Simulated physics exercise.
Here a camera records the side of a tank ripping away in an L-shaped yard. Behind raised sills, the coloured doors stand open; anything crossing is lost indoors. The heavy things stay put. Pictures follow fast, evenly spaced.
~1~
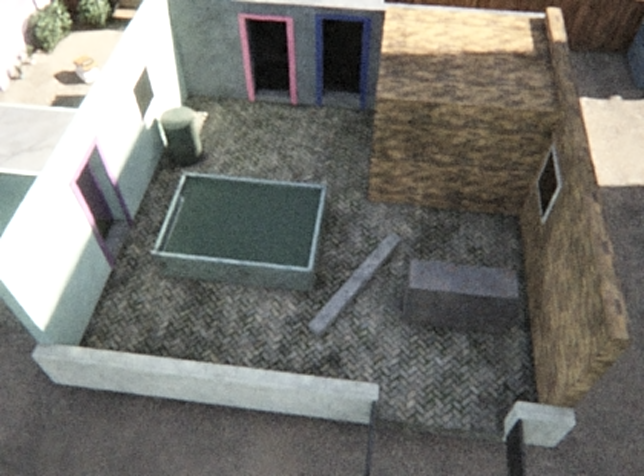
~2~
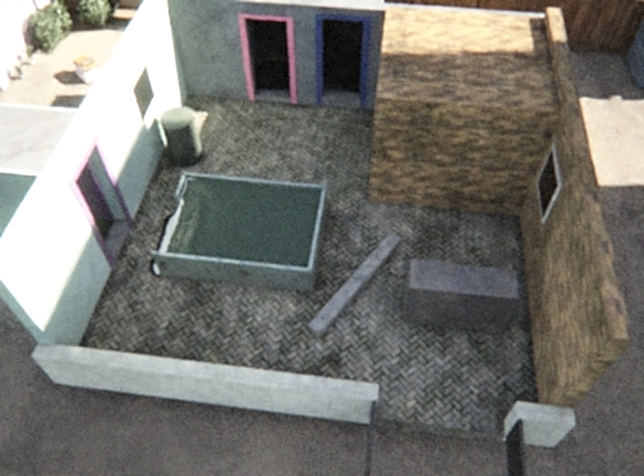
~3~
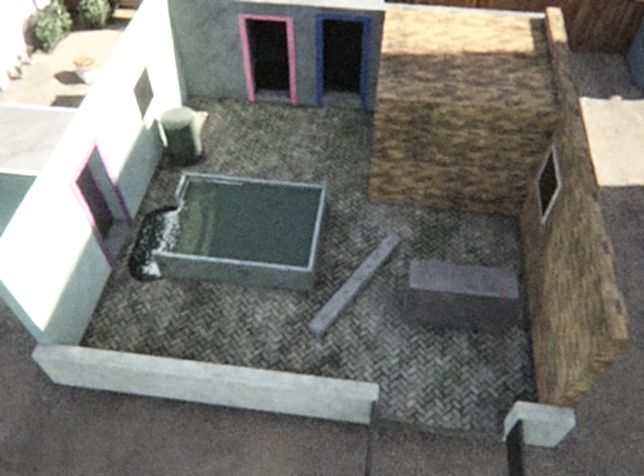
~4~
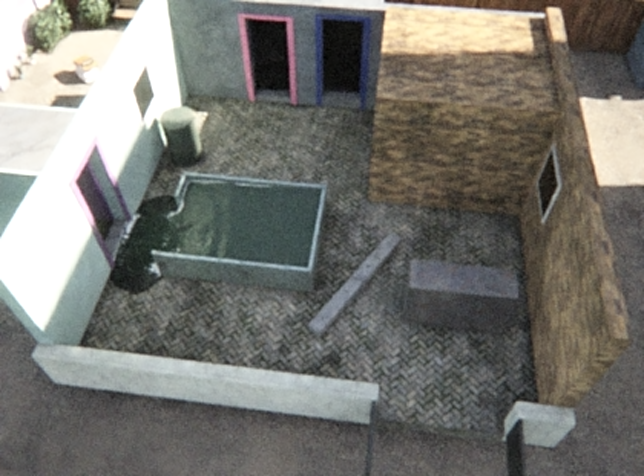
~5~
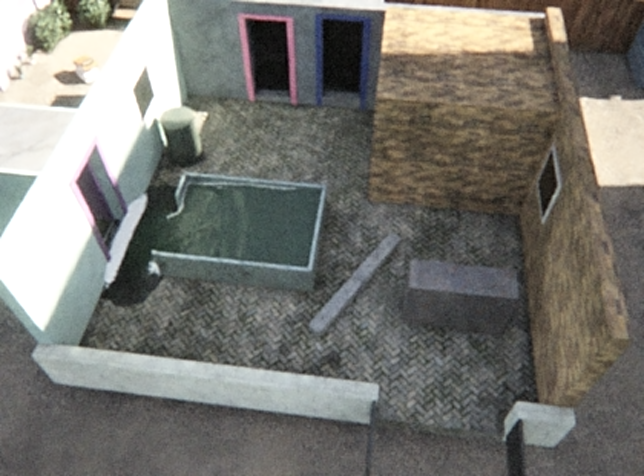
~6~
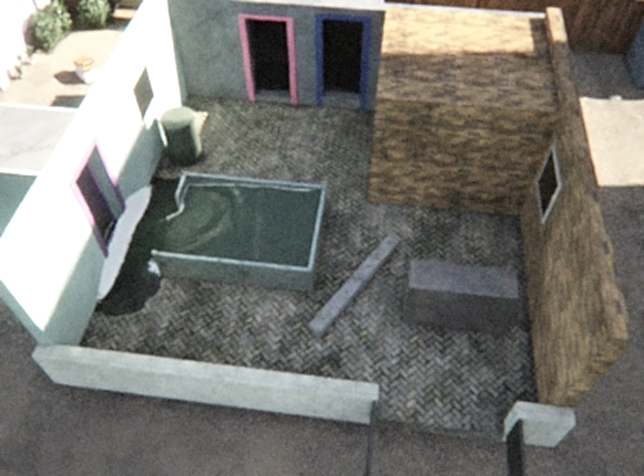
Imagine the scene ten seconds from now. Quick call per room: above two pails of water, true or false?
Pink door: False; purple door: True; blue door: False.
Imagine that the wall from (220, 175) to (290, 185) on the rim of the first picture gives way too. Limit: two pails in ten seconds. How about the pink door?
In that case pink ends up above.
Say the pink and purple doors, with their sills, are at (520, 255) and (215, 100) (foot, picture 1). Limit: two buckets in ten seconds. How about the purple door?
For the purple door, it remains below.
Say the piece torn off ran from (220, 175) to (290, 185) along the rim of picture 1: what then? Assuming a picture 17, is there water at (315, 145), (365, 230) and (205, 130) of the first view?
Point one reached; point two not reached; point three reached.
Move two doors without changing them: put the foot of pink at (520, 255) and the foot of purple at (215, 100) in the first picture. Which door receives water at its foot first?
Earliest to get wet is the door marked purple.
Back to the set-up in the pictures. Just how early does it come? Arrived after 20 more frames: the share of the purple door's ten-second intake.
It works out at roughly 95 percent of the ten-second total.
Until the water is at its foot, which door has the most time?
That would be the blue-painted one.
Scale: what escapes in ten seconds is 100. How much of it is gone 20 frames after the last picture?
65 per cent.
A moment on, water covers 10 % of the floor; the pink door not reached, the purple door over two buckets in, the blue door not reached.
Next, water covers 20 % of the floor; the pink door not reached, the purple door far over two buckets in, the blue door not reached.
Then, water covers 50 % of the floor; the pink door wet at the sill, nothing in, the purple door far over two buckets in, the blue door not reached.
Later, water covers 80 % of the floor; the pink door wet at the sill, nothing in, the purple door far over two buckets in, the blue door wet at the sill, nothing in.
In the end, water covers 95 % of the floor; the pink door wet at the sill, nothing in, the purple door far over two buckets in, the blue door wet at the sill, nothing in.
